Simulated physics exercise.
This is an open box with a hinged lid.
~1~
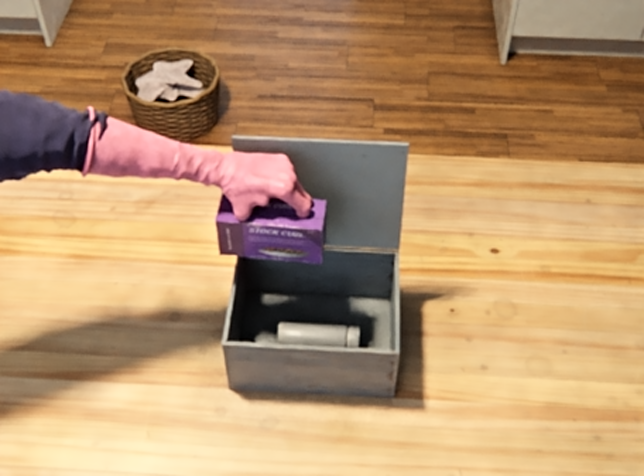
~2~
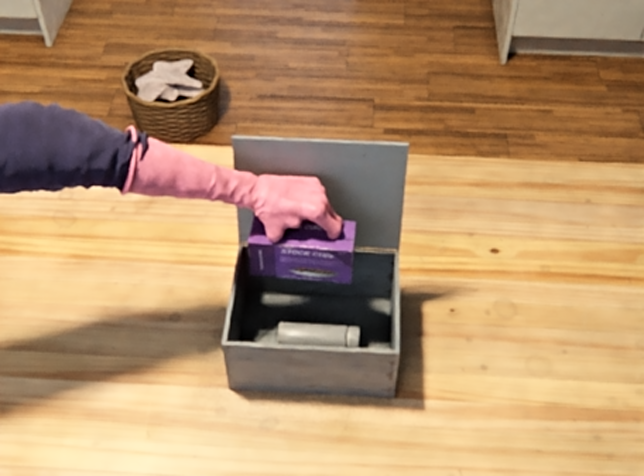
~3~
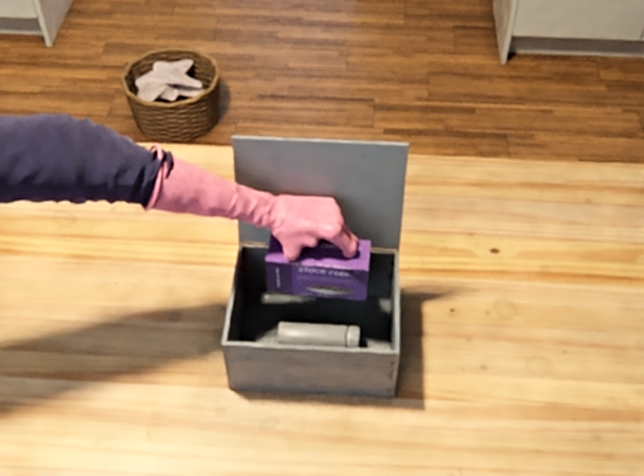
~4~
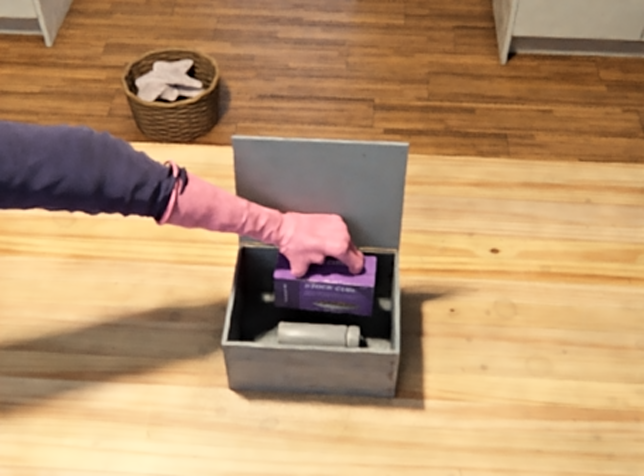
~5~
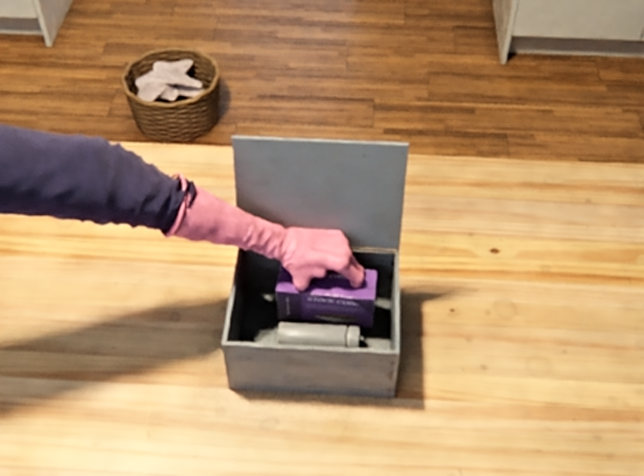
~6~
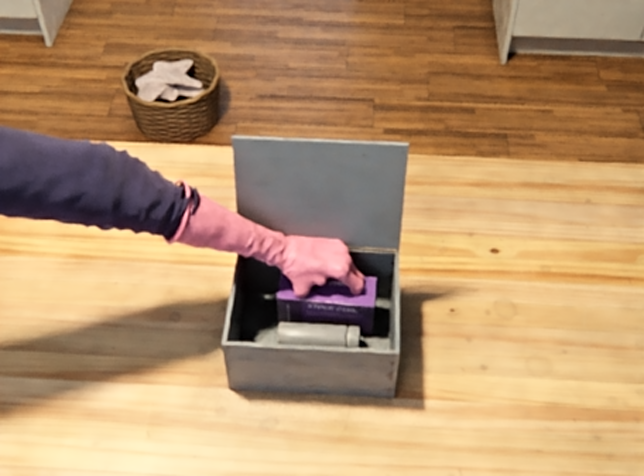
A pink-gloved hand on a dark-sleeved arm reaches in from the left, holding a purple carton over an open grey box on a pale wooden surface, seen from above at an angle. A grey shaker lies inside the box, and a wicker basket sits on the brown wooden floor behind. The hand moves the carton right and lowers it inside, still gripping it, while the camera stays still.
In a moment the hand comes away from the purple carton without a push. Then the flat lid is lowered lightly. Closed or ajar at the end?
In the end the lid closes.
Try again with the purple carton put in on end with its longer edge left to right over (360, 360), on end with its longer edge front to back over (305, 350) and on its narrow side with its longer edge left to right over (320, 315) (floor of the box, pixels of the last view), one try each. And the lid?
In the first case it will not close; in the second case it stays ajar; in the third case it sits on the rim.
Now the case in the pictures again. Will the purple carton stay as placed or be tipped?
The purple carton keeps its pose.
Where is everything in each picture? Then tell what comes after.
Still above its spot; purple carton (272, 228); grey shaker (319, 340), in the first picture.
Still above its spot; purple carton (303, 249); grey shaker (319, 340), in the second picture.
Still above its spot; purple carton (319, 267); grey shaker (319, 340), in the third picture.
Still above its spot; purple carton (325, 282); grey shaker (319, 340), in the fourth picture.
Still above its spot; purple carton (327, 295); grey shaker (319, 340), in the fifth picture.
Put in, still held; purple carton (327, 302); grey shaker (319, 340), in the sixth picture.
Then, 1.20 s after the last picture, lid starting down.
Then, 1.80 s after the last picture, lid 45° above the rim.
Then, 2.20 s after the last picture, lid 12° above the rim.
At rest, lid shut; both in place. Seen from the same camera at the end, purple carton near (327, 302).
